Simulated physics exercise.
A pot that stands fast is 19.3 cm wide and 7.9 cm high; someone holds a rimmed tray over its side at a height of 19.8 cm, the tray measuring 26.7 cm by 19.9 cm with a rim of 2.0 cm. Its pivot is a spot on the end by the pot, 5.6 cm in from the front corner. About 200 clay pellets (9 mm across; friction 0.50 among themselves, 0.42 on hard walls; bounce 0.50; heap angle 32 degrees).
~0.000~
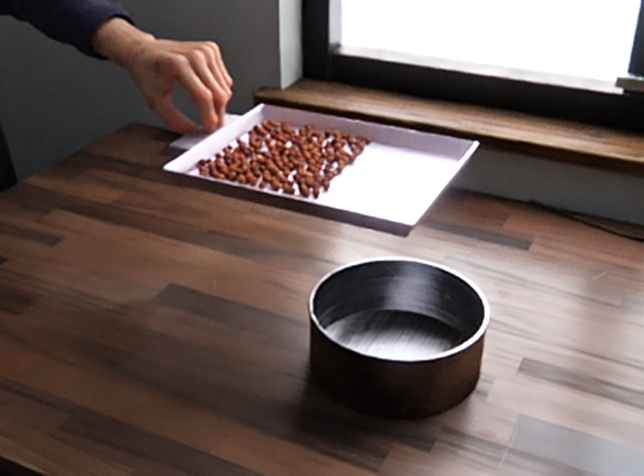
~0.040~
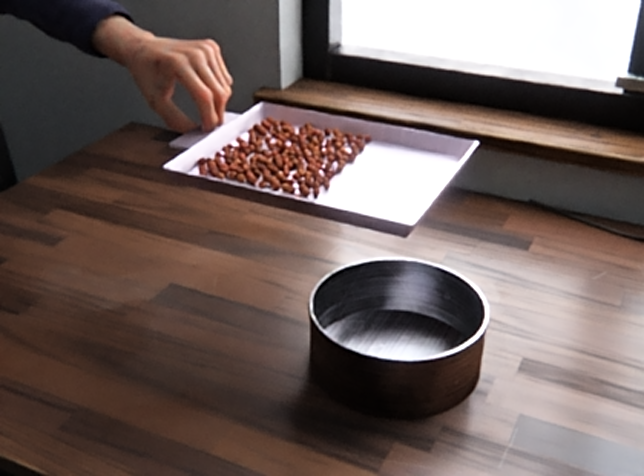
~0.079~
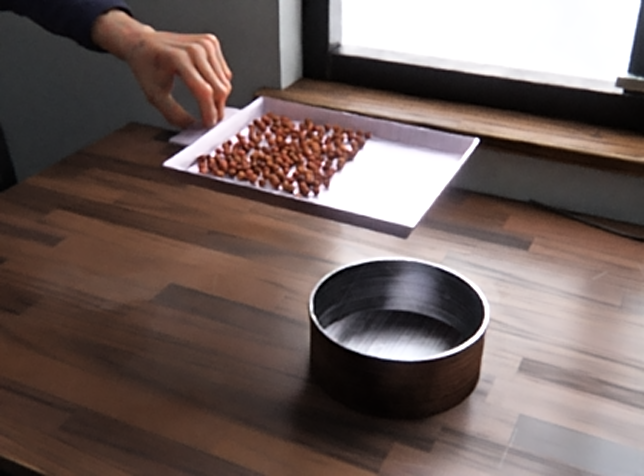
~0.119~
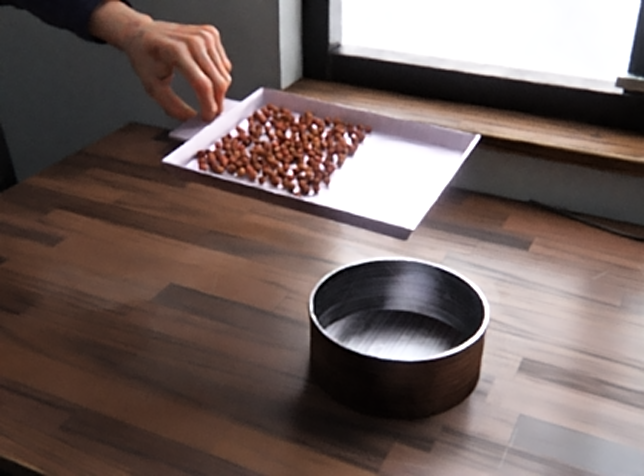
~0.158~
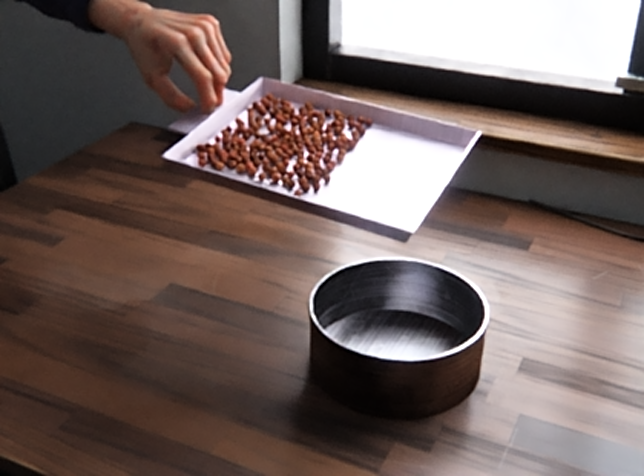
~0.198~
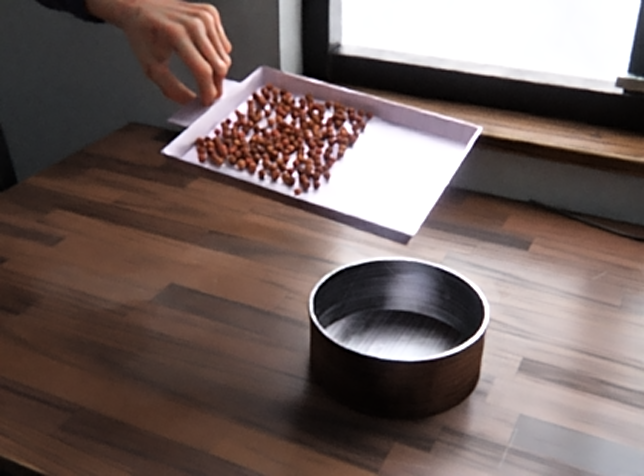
A hand lifted the left end of a pale, rimmed tray of small reddish-brown pellets, slowly at first, then faster, slanting it down toward the right while a dark round pot stood still on the wooden table.
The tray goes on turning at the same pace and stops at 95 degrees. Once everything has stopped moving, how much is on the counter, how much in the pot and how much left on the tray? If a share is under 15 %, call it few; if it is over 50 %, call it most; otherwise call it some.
I would say counter: Some, pot: Most, left on the tray: Few.
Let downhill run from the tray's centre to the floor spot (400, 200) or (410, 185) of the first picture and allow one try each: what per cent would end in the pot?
Roughly 65 % for the first direction, roughly 35 % for the second.
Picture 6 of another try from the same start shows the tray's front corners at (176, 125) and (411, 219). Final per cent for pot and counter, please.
In the pot: 35 per cent; on the counter: 65 per cent.
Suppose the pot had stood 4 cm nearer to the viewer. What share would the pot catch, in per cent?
Share in pot: Approx. 100 %.
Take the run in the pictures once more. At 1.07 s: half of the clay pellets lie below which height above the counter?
I'd say near 20 cm.
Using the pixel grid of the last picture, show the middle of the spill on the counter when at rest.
Somewhere around (398, 460), I'd say.
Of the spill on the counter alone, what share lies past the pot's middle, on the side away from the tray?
Roughly 80 percent of the spill.
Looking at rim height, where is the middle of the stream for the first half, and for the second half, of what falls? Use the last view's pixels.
Around (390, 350), then (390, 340).
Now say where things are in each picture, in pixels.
In the first frame, tray tilt 0 degrees, front corners at (173, 167) and (407, 219); middle of the pieces at (287, 155); pot at (398, 304).
In the second frame, tray tilt 1 degrees, front corners at (173, 166) and (408, 219); middle of the pieces at (287, 154).
In the third frame, tray tilt 2 degrees, front corners at (173, 163) and (408, 221); middle of the pieces at (287, 151).
In the fourth frame, tray tilt 5 degrees, front corners at (172, 159) and (408, 223), lowest corner right front; middle of the pieces at (287, 145).
In the fifth frame, tray tilt 7 degrees, front corners at (172, 155) and (408, 225), lowest corner right front; middle of the pieces at (287, 139).
In the sixth frame, tray tilt 11 degrees, front corners at (171, 150) and (408, 228), lowest corner right front; middle of the pieces at (287, 133); pot at (398, 304). Its pace works out near 75 degrees a second.
After 0.72 s, tilt 50 degrees; the tray holds 100 %, the pot 0 %.
Then, at 1.07 s, tilt 77 degrees; the tray holds 70 %, the pot 10 %.
After 1.51 s, tilt 95 degrees; the tray holds 0 %, the pot 70 %.
At rest (2.1 s), counter 25 %, pot 75 %, tray 0 %.
